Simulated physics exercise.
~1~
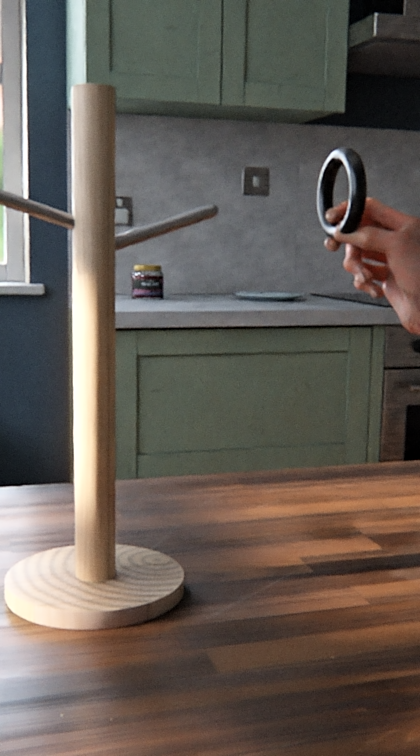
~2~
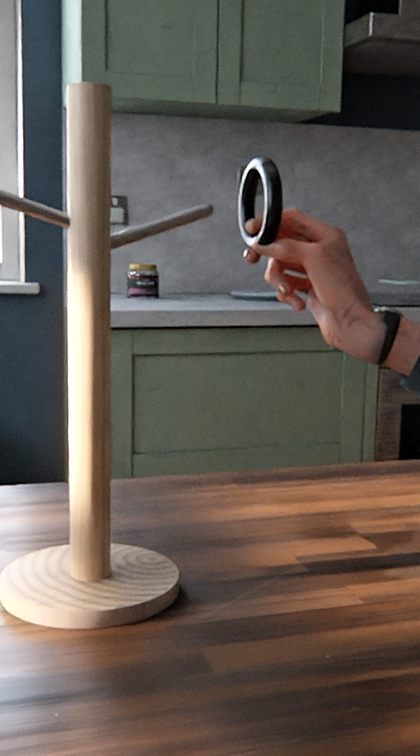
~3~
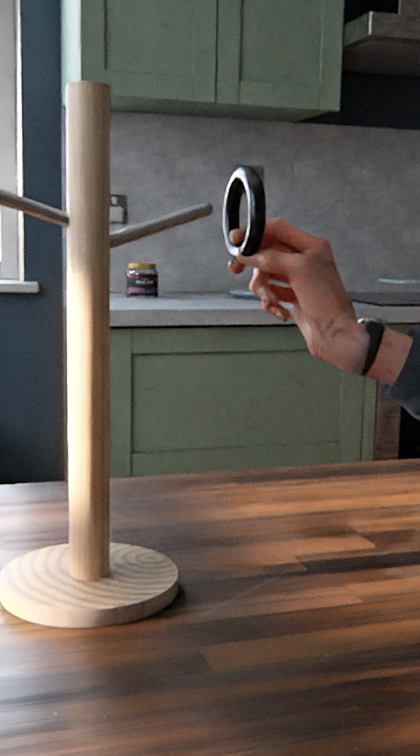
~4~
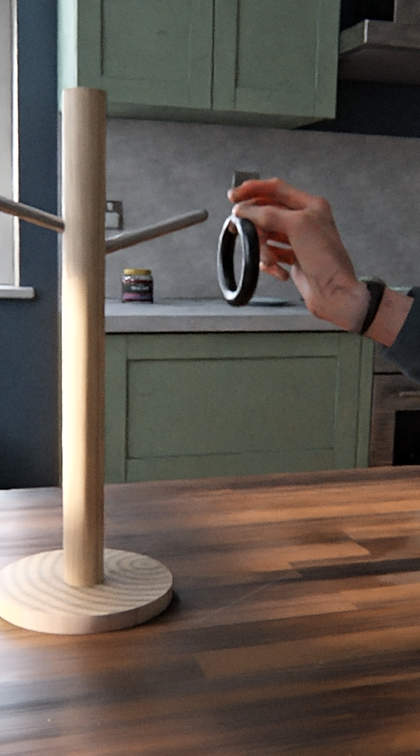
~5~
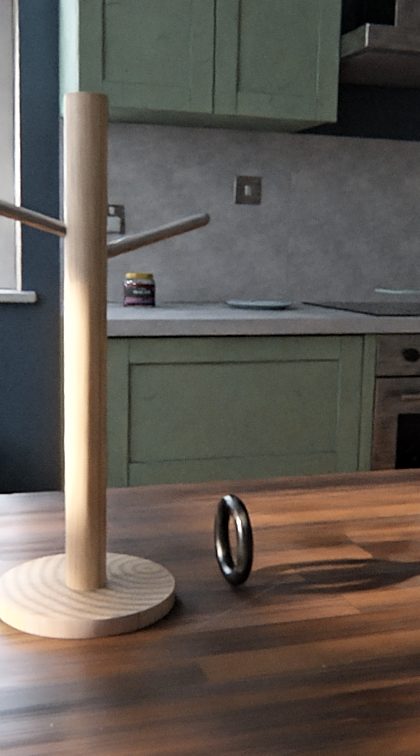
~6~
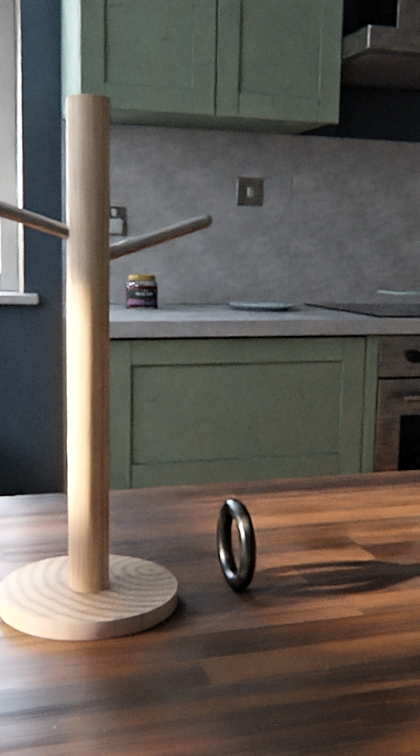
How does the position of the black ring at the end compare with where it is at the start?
At the start it is held up in the air by a hand, well to the right of the stand. At the end it is lower and farther left, standing on its edge on the table near the stand's base.
